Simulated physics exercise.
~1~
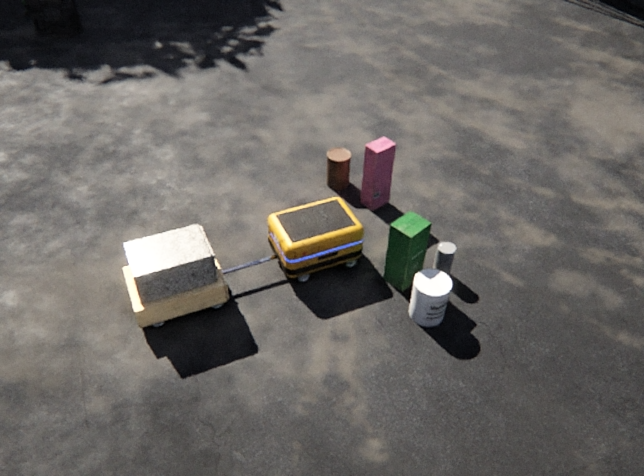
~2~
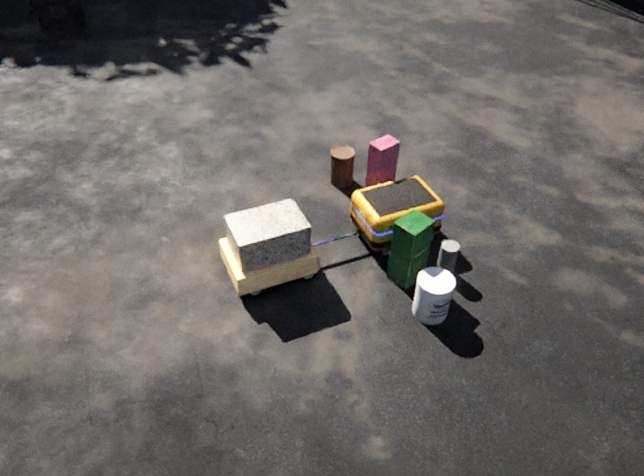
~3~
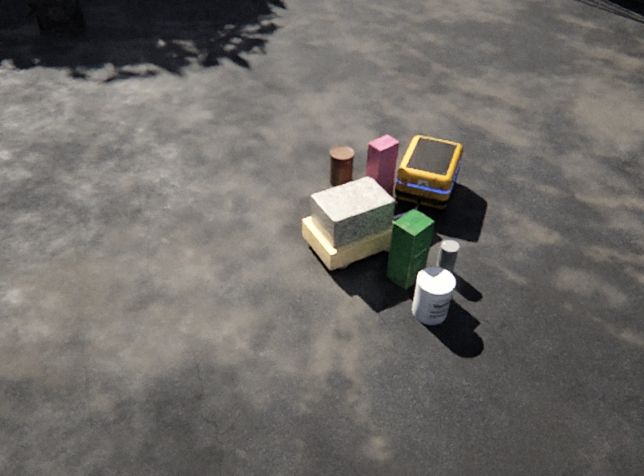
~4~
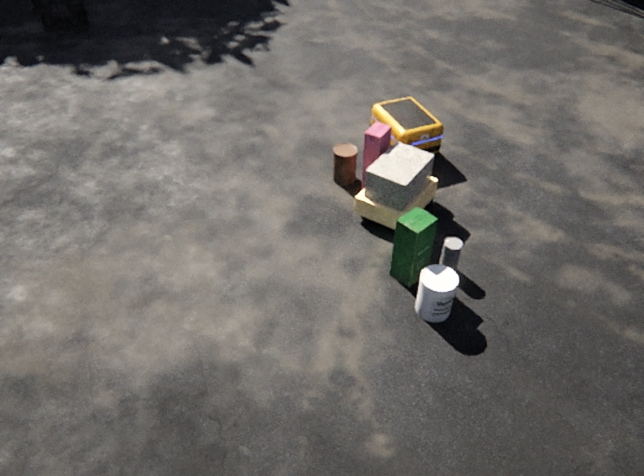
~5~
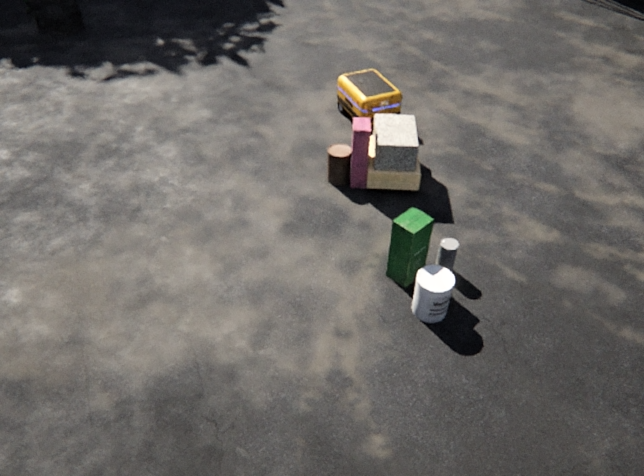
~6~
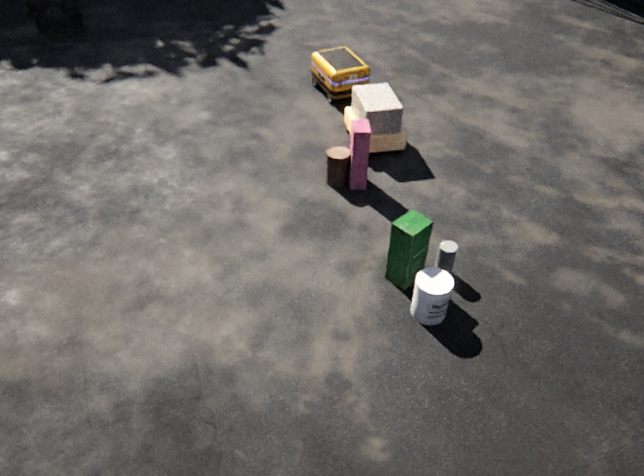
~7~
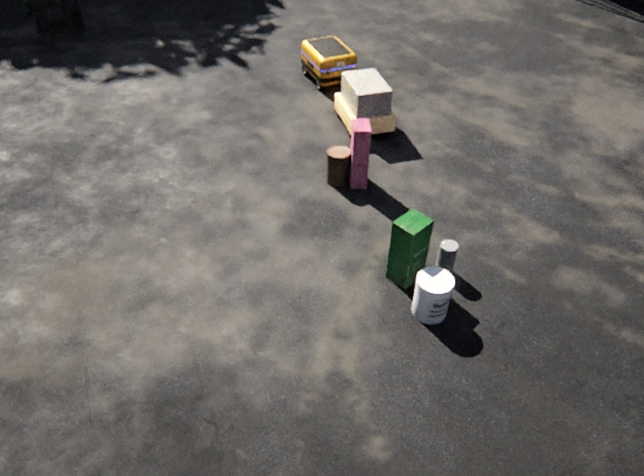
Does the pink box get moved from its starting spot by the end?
Yes, it ends up a little to the left of where it started, though it is still standing upright.
